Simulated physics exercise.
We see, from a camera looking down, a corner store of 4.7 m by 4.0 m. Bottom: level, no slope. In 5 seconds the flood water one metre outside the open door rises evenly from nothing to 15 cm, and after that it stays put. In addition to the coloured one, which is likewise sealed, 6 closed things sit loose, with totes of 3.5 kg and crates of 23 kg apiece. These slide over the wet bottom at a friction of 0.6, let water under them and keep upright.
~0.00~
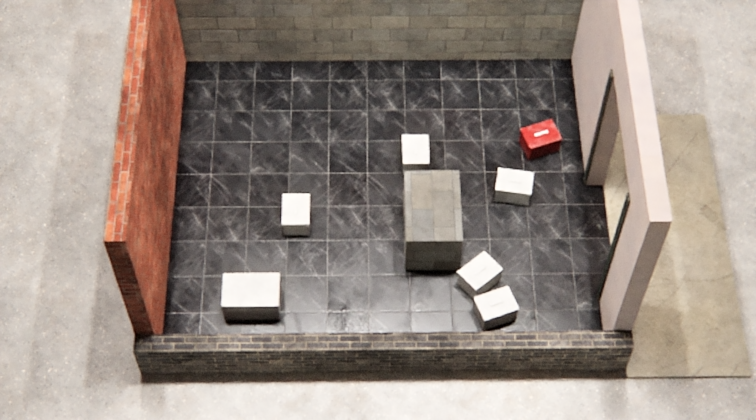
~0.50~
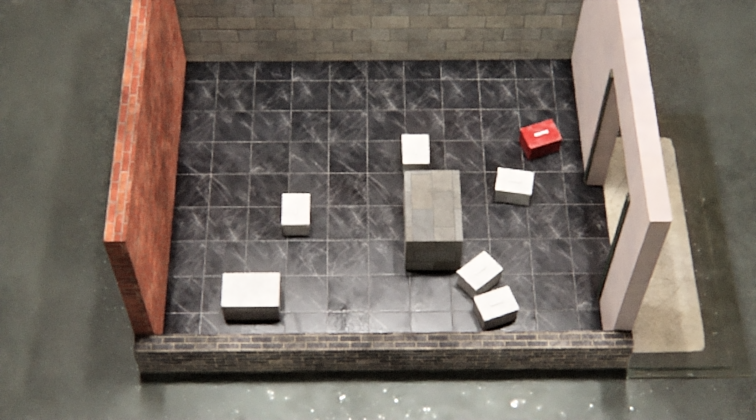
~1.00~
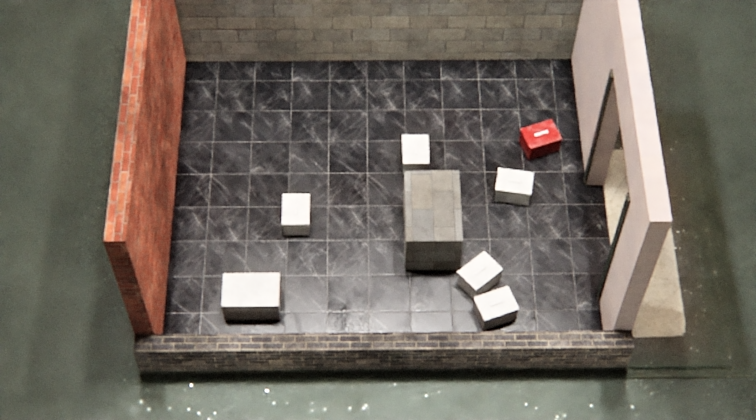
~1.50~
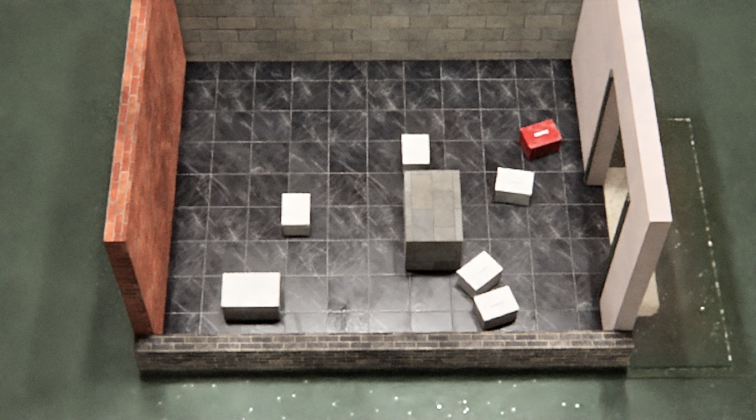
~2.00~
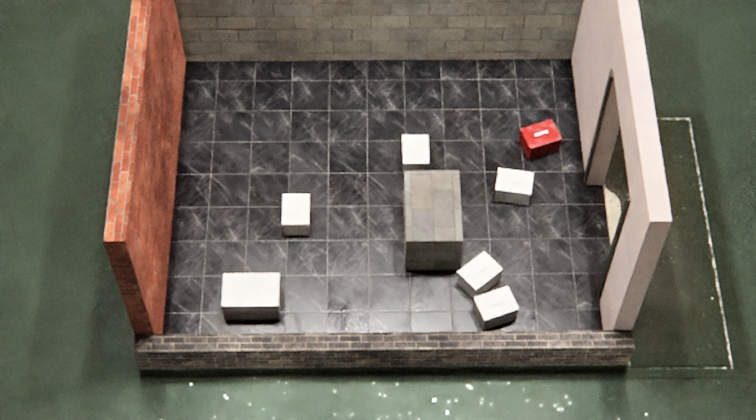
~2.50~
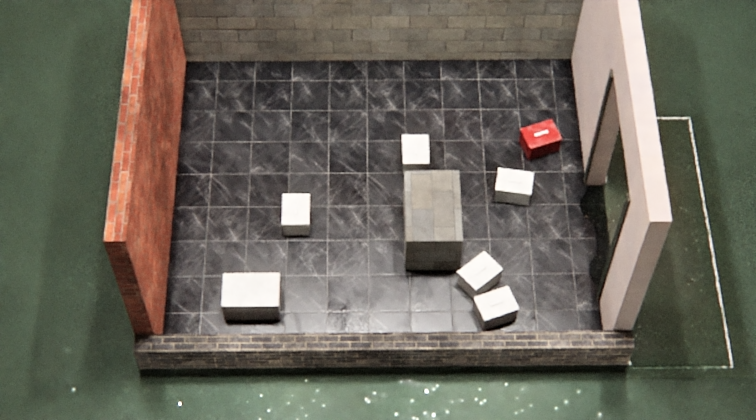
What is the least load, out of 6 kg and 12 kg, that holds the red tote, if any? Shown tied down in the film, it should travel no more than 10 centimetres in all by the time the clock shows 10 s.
The lesser amount keeps it steady.
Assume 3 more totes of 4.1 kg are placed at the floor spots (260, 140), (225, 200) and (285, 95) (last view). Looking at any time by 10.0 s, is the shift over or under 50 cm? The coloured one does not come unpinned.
Listed in order, they go beneath the bar, beneath the bar, beneath the bar.
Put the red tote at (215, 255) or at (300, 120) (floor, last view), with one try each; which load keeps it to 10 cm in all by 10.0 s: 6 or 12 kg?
The first time the lesser option suffices; the second time the lesser option suffices.
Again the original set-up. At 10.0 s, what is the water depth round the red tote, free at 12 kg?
About 2 cm.
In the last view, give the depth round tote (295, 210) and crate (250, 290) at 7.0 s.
0 and 0 cm.
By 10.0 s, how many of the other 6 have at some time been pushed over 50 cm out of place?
I get 4.
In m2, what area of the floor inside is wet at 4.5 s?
Wet area: Approx. 2.5 m2.
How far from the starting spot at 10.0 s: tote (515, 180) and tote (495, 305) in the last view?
200 cm and 50 cm respectively.
After 3.5 s the red tote would be 0 cm from its start with 6 kg and 0 cm from its start with 12 kg; 0 cm of water round it then.
After 4.5 s the red tote would be 0 cm from its start with 6 kg and 0 cm from its start with 12 kg; 0 cm of water round it then.
After 7.0 s the red tote would be 0 cm from its start with 6 kg and 0 cm from its start with 12 kg; 1 cm of water round it then.
After 10.0 s the red tote would be 0 cm from its start with 6 kg and 0 cm from its start with 12 kg; 2 cm of water round it then.
